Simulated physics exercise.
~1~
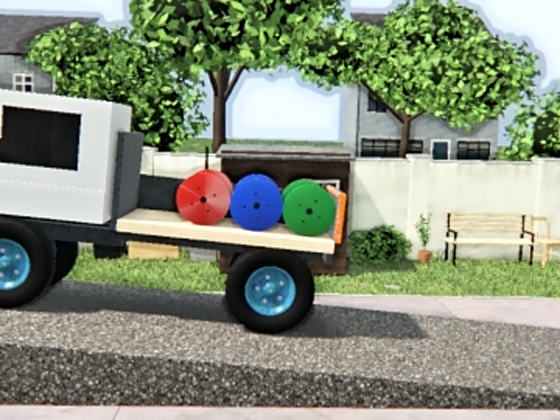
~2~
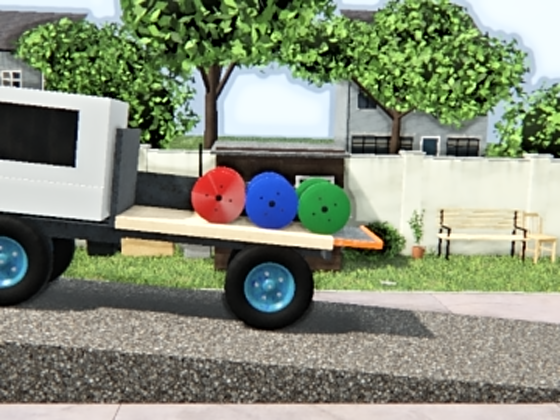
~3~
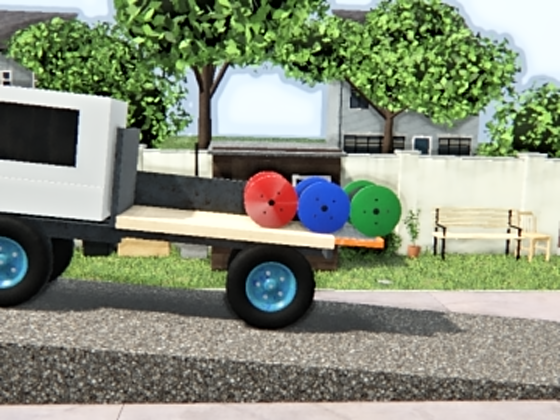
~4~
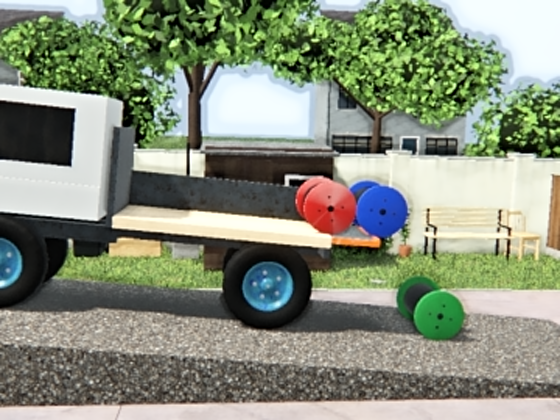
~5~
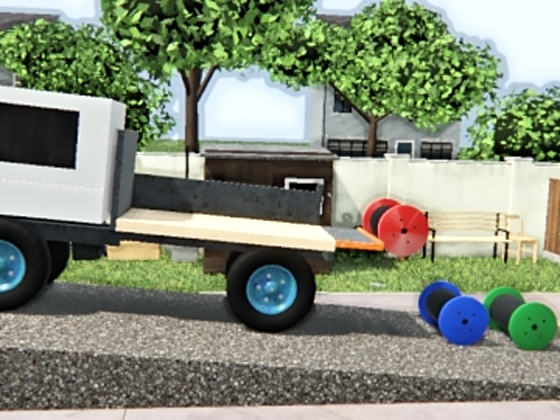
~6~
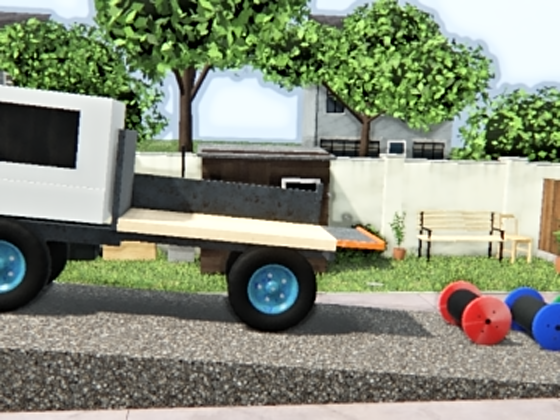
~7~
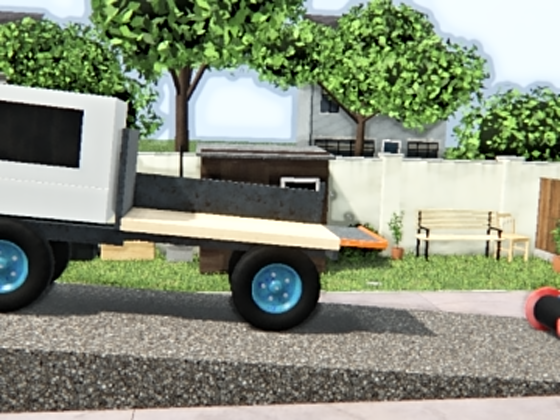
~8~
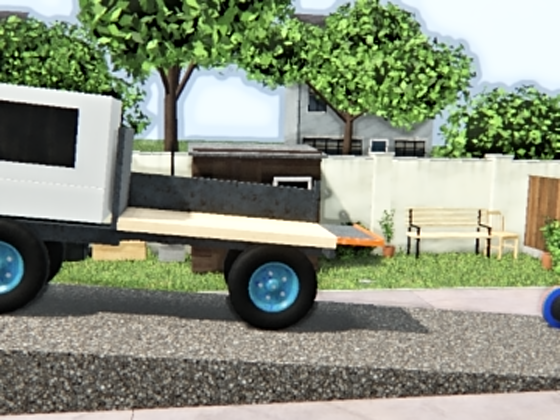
White pick-up on a slope dropping its tailgate as green, blue and red cable reels roll off and away to the right.
